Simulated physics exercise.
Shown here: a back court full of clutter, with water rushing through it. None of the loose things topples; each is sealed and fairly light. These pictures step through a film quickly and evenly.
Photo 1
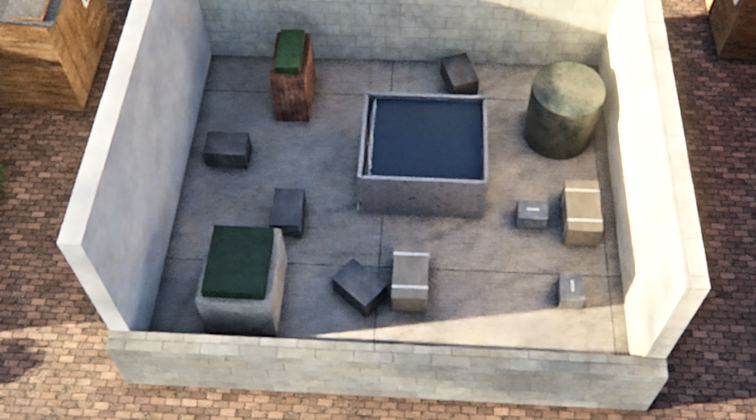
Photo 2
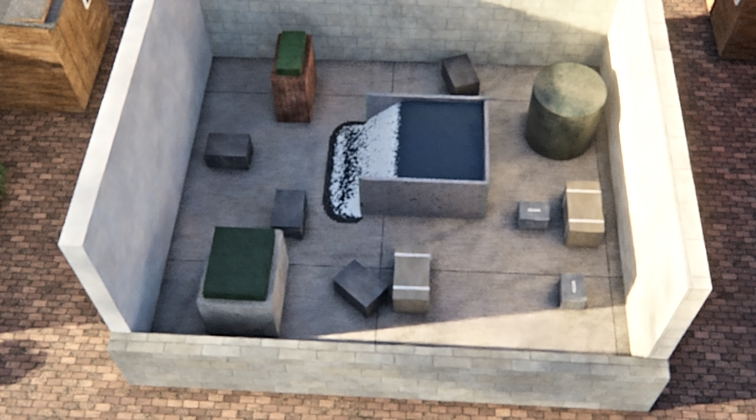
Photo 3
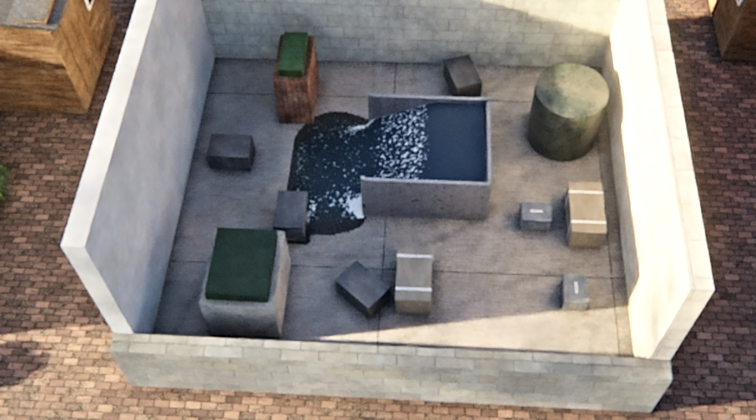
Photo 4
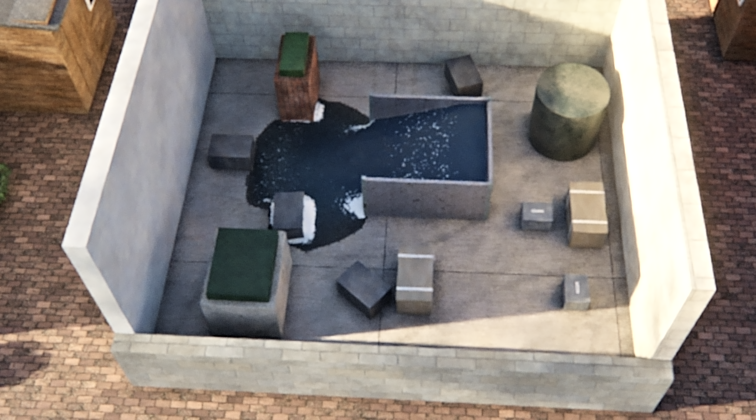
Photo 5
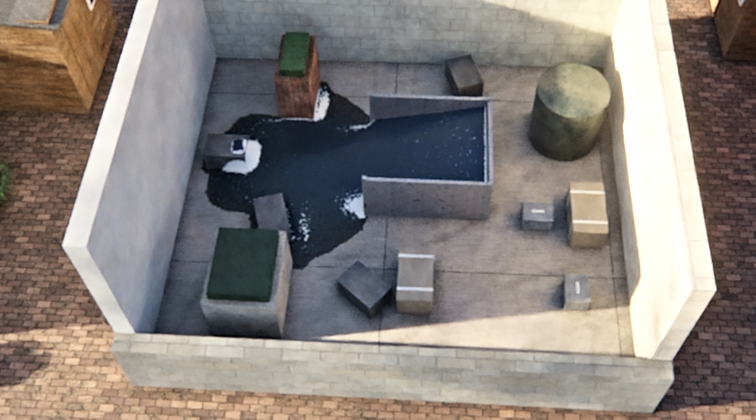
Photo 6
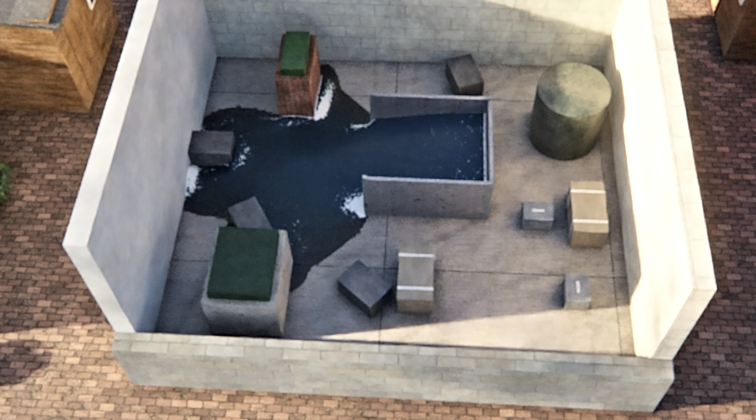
The footage shows dark water pouring from the open left side of a walled tank in a cluttered courtyard, spreading leftward around blocks and a green-topped brick pillar, then shifting two dark crates slightly left as it reaches the wall.
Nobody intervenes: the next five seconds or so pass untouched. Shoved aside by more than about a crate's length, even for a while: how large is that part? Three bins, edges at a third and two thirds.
Midway band.
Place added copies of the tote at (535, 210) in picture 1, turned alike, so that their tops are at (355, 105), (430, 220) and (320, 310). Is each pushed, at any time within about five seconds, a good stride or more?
In order: Hardly budges, hardly budges, then hardly budges.
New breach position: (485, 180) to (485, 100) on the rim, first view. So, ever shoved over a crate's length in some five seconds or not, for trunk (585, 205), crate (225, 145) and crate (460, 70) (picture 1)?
Travels that far, falls short, travels that far.
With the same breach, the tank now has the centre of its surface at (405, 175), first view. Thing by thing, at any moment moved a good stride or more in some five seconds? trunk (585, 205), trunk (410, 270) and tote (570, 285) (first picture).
Item one not displaced far, item two travelled far enough, item three not displaced far.
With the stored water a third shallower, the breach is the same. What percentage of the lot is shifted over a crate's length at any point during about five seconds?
Around 40 in a hundred.
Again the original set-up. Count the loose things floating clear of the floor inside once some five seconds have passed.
Exactly 4 of them.
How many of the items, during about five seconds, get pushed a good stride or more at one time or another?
5.
A moment on, 1 of 8 are well off their spots; 1 afloat.
Next, 1 of 8 are well off their spots; 2 afloat.
Later, 2 of 8 are well off their spots; 2 afloat.
In the end, 5 of 8 are well off their spots, and 5 have been at some point; 4 afloat.
